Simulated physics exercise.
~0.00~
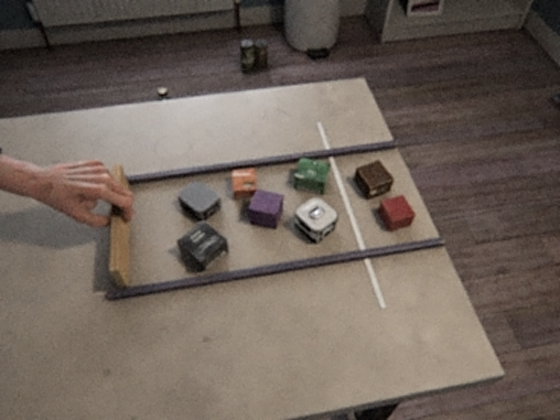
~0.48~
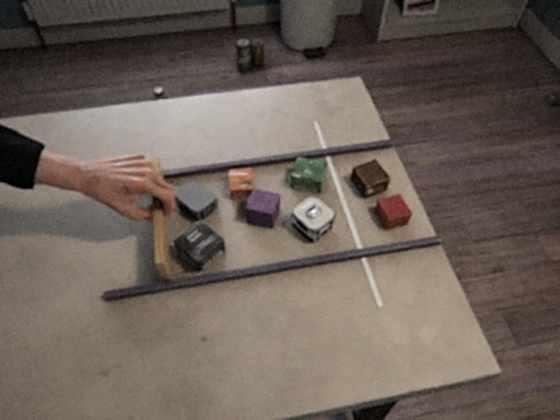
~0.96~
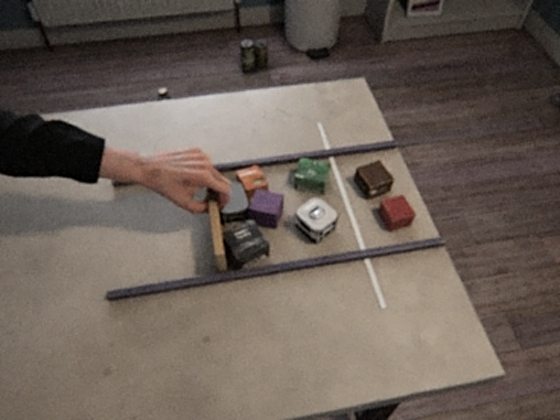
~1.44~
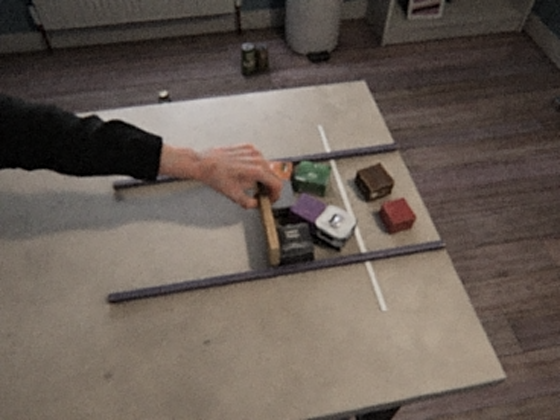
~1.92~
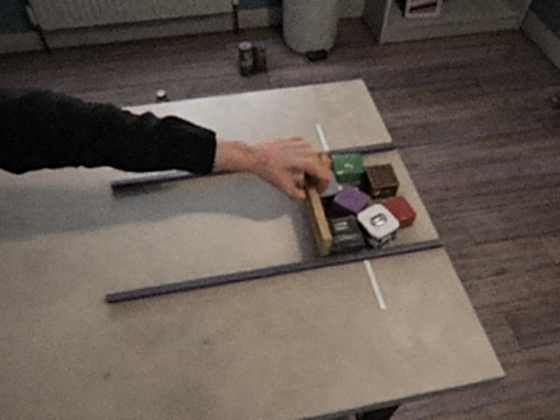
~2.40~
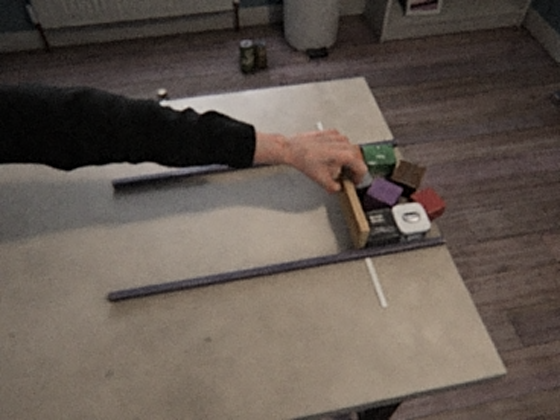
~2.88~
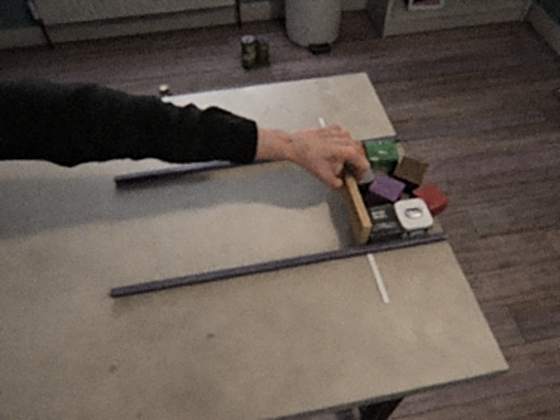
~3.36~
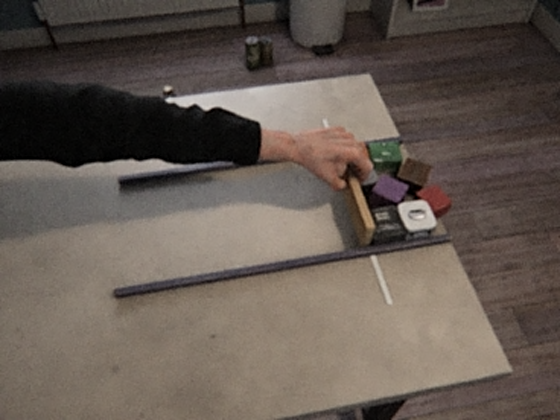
A hand pushes a board rightward, gathering small boxes near the table's edge, where they stay.
